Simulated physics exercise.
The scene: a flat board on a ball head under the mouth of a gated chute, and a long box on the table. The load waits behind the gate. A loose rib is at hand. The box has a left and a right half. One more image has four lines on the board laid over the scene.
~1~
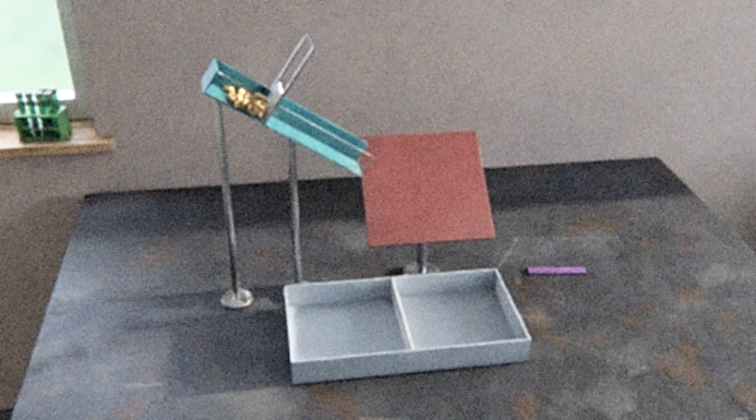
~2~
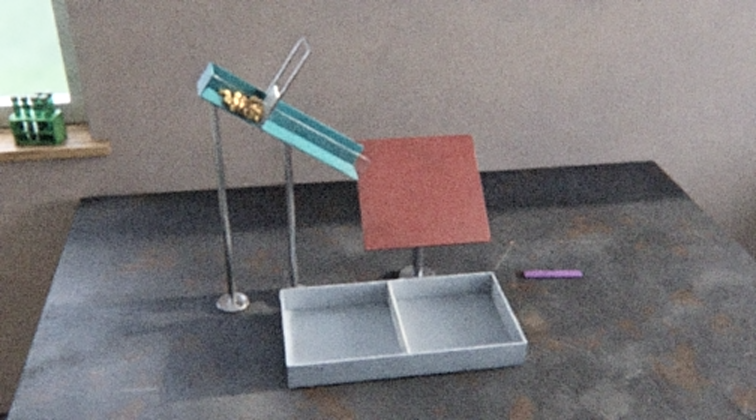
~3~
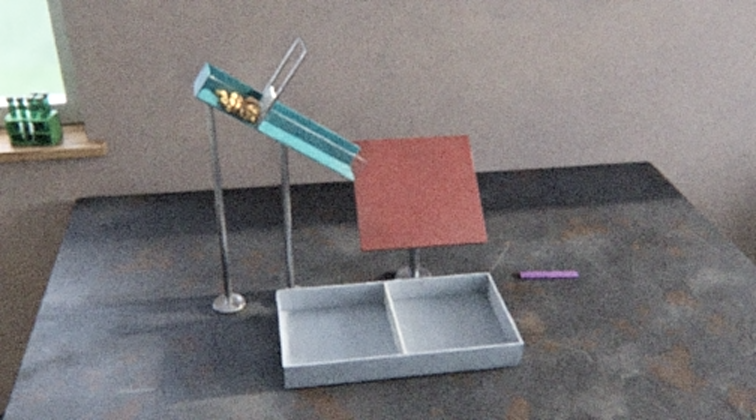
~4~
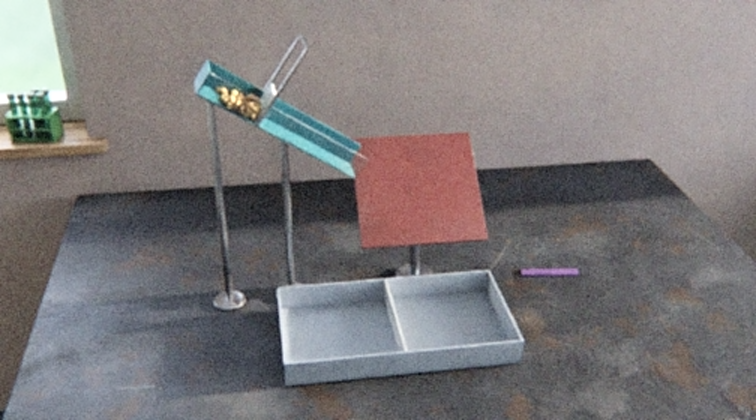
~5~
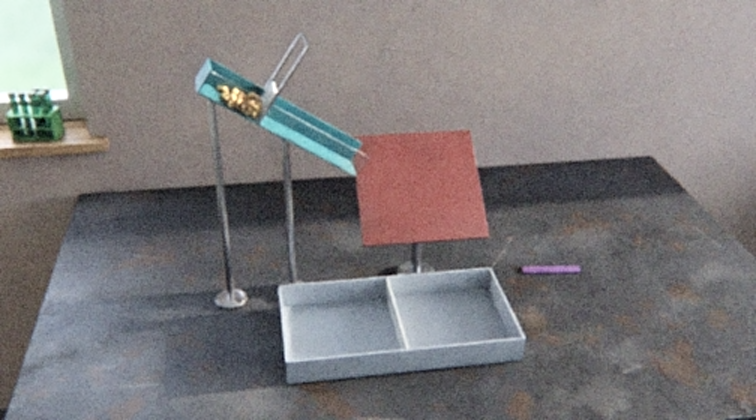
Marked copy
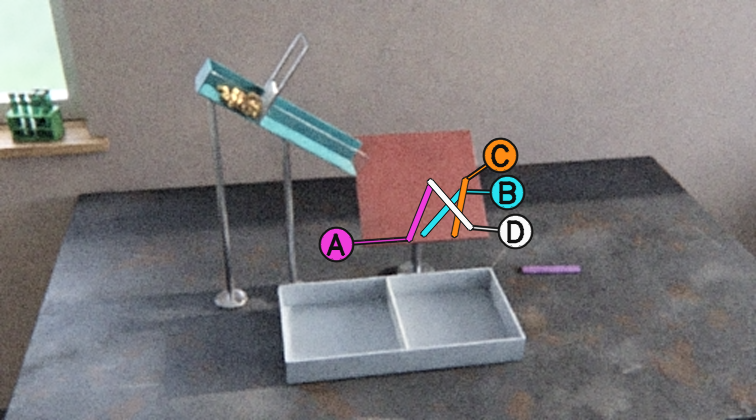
A dark, mottled table fills the lower view, seen from slightly above, with a plain grey wall behind and green bottles on a windowsill at left. A teal chute on two metal stands holds golden chickpeas behind a gate and slopes right toward a tilted red board, with a pale two-part box in front and a purple stick at right. Nothing on the table moves; only the camera drifts slightly.
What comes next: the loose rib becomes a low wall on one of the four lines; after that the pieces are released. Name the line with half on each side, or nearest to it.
Use line A.
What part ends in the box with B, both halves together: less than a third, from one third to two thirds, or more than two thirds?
More than two thirds.
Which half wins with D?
More lands on the right.
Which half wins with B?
Right.
On the marked copy, line A from (430, 186) to (409, 238); line B from (461, 191) to (423, 233); line C from (465, 180) to (454, 234); line D from (430, 181) to (470, 227).
If A is chosen, of what is caught, about two thirds in the left half, about a third in the right.
If B is chosen, of what is caught, a stray few in the left half, nearly all in the right.
If C is chosen, of what is caught, none in the left half, all in the right.
If D is chosen, of what is caught, none in the left half, all in the right.
